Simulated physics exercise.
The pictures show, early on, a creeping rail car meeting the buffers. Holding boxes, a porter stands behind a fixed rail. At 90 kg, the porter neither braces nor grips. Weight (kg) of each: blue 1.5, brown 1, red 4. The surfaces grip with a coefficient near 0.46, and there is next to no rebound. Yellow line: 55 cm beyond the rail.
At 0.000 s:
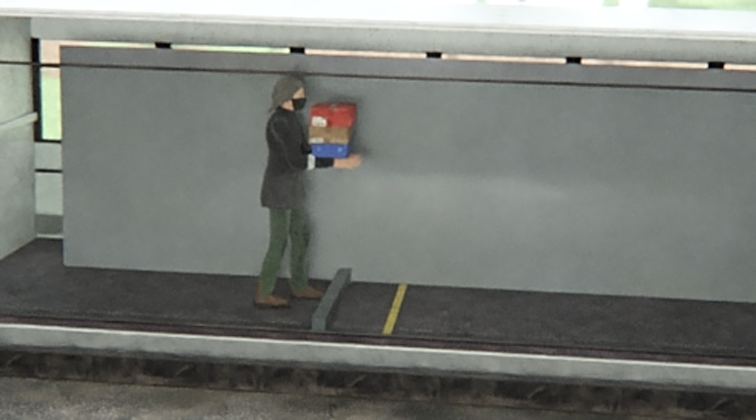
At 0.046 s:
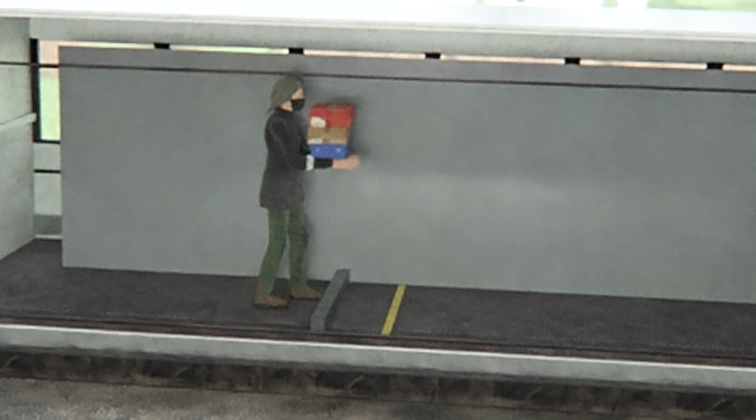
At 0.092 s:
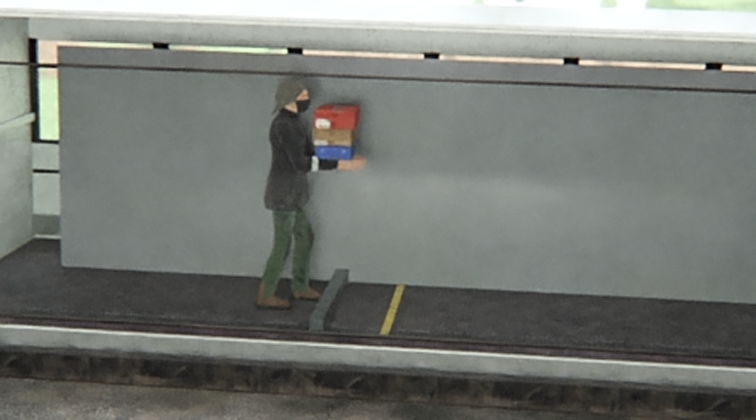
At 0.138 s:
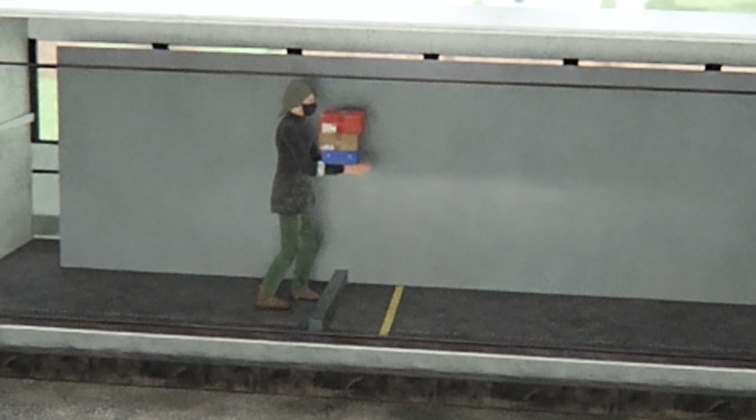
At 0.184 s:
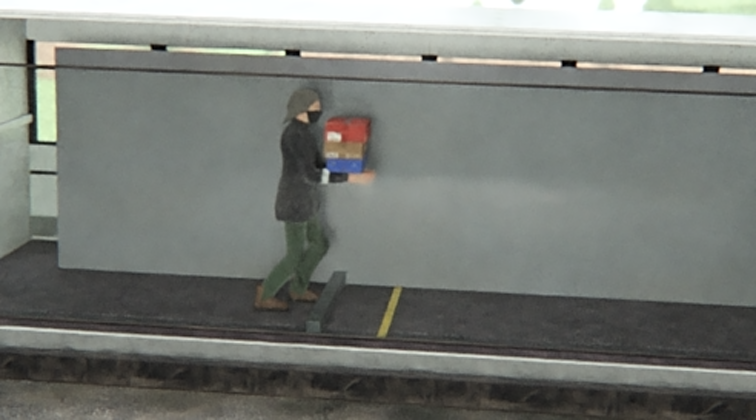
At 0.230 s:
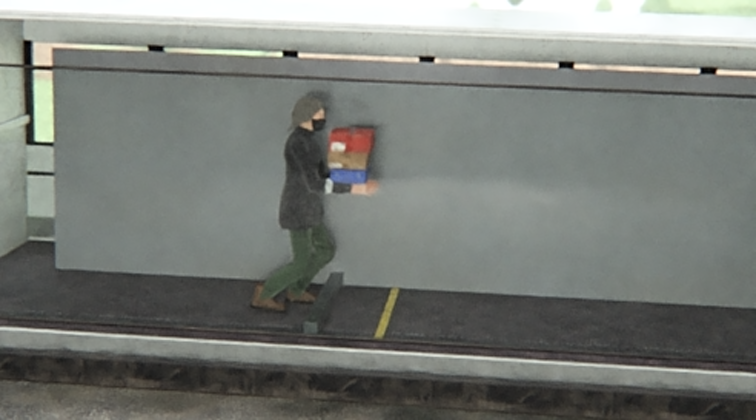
A masked person holding stacked boxes leans slightly right and sinks lower, knees bending.
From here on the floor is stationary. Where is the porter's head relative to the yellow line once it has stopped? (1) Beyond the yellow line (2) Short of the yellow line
1.
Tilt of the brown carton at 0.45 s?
It is tilted some 15°.
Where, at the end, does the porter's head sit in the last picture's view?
I'd put it close to (415, 290) in the last view.
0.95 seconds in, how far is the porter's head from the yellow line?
Position: Approx. 15 cm past.
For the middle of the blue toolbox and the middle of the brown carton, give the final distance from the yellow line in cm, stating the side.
Both go past - the blue toolbox by 0 cm and the brown carton by 40 cm.
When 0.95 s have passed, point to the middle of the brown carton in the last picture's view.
Position, last picture: Approx. (434, 302).
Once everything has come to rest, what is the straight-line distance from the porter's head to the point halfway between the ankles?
Head to ankle midpoint comes to around 90 cm.
After 0.45 s the porter's head is 37 cm short of the yellow line, near (344, 178) in the last picture's view.
After 0.65 s the porter's head is 4 cm short of the yellow line, near (386, 247) in the last picture's view.
After 0.95 s the porter's head is 13 cm past the yellow line, near (408, 286) in the last picture's view.
When all is still (2.2 s), brown carton crosses the yellow line; red carton crosses the yellow line; porter's head crosses the yellow line.
